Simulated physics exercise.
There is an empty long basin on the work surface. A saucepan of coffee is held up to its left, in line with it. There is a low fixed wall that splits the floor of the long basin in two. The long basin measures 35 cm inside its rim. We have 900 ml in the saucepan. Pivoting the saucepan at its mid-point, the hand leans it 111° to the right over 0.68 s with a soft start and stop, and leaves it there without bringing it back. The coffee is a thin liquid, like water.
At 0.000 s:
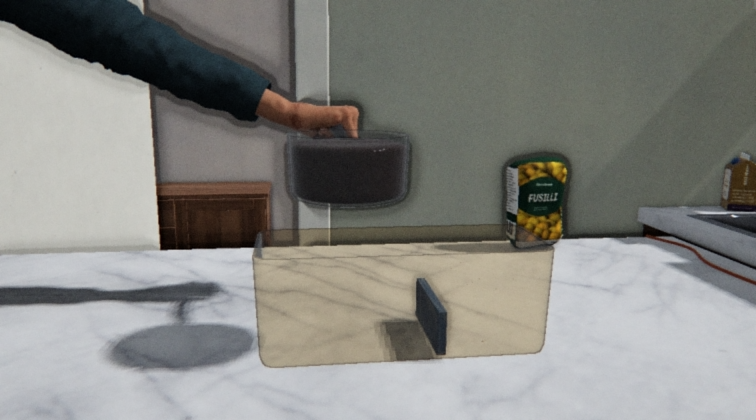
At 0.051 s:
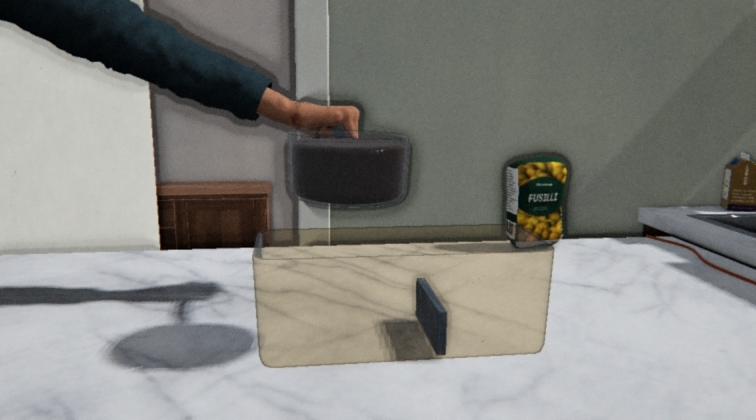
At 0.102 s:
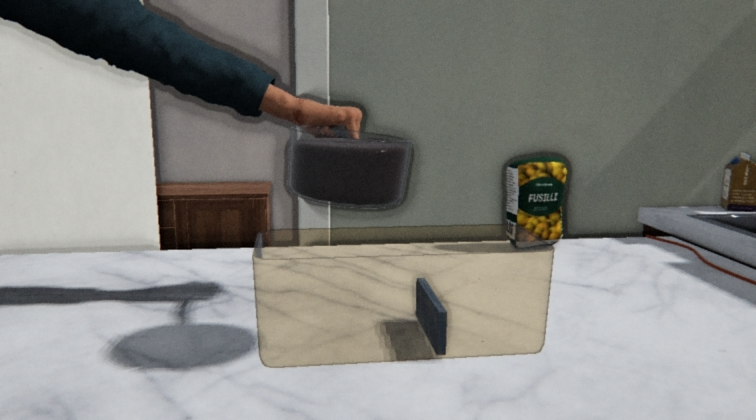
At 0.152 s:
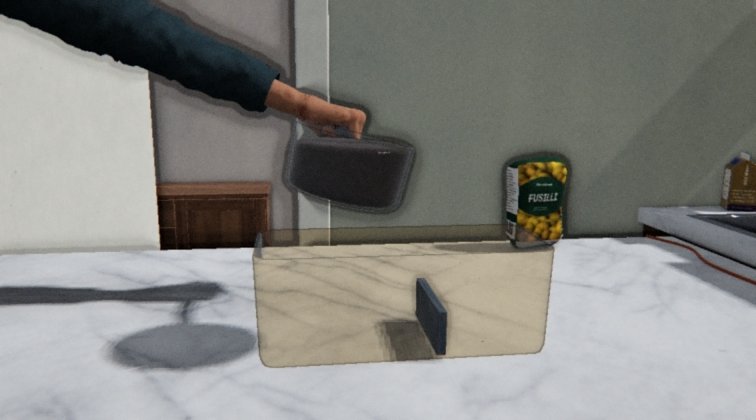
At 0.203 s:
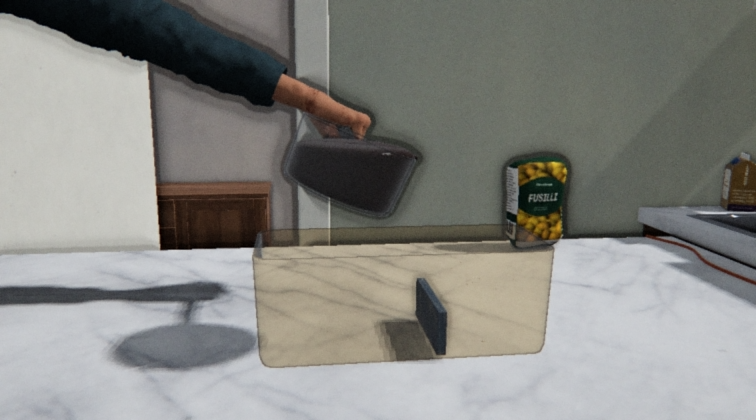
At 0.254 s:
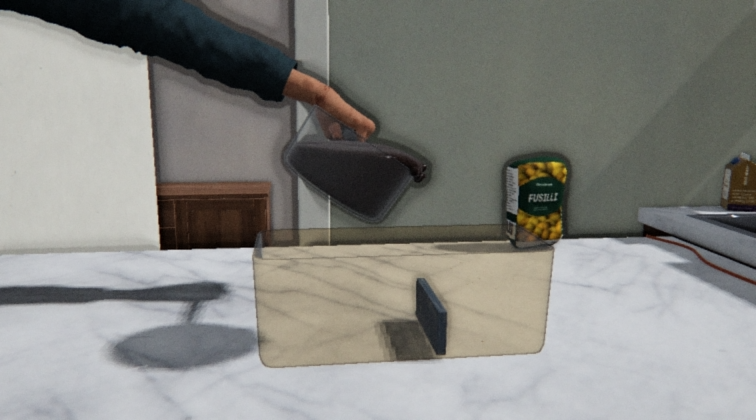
A hand in a dark teal sleeve, reaching in from the left, holds a dark grey saucepan above a long, see-through, yellowish basin and leans it gradually to the right, its right side dipping lower. The basin sits on a white marble counter, seen from the side by a still camera, with a small dark upright wall inside. A green-and-yellow fusilli packet stands at the right, before a grey-green wall.
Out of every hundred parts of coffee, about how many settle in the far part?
About 54 out of 100.
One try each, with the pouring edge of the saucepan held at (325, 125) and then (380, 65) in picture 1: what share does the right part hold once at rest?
Respectively 10 and 45 %.
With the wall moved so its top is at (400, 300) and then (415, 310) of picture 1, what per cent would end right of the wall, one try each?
85 then 65 %.
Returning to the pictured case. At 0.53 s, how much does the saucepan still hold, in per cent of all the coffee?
About 22 per cent.
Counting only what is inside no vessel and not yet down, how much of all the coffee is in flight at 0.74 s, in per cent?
Near 5 per cent, I'd say.
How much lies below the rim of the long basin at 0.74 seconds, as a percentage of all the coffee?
Near 92 per cent of the total.
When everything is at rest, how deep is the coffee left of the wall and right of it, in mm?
Some 16 mm on the left and 30 mm on the right.
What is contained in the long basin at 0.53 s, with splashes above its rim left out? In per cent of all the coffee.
About 54%.
Then, 0.53 s in, the tilt is 99° and 23 per cent is still to pour, 11 is left of the wall and 42 right of it.
Then, 0.74 s in, the tilt is 111° and 3 per cent is still to pour, 36 is left of the wall and 55 right of it.
Then, 0.95 s in, the tilt is 111° and 0 per cent is still to pour, 44 is left of the wall and 54 right of it.
Then, 1.18 s in, the tilt is 111° and 0 per cent is still to pour, 45 is left of the wall and 54 right of it.
Finally, 45 per cent lies left of the wall, 54 right of it and 1 outside.
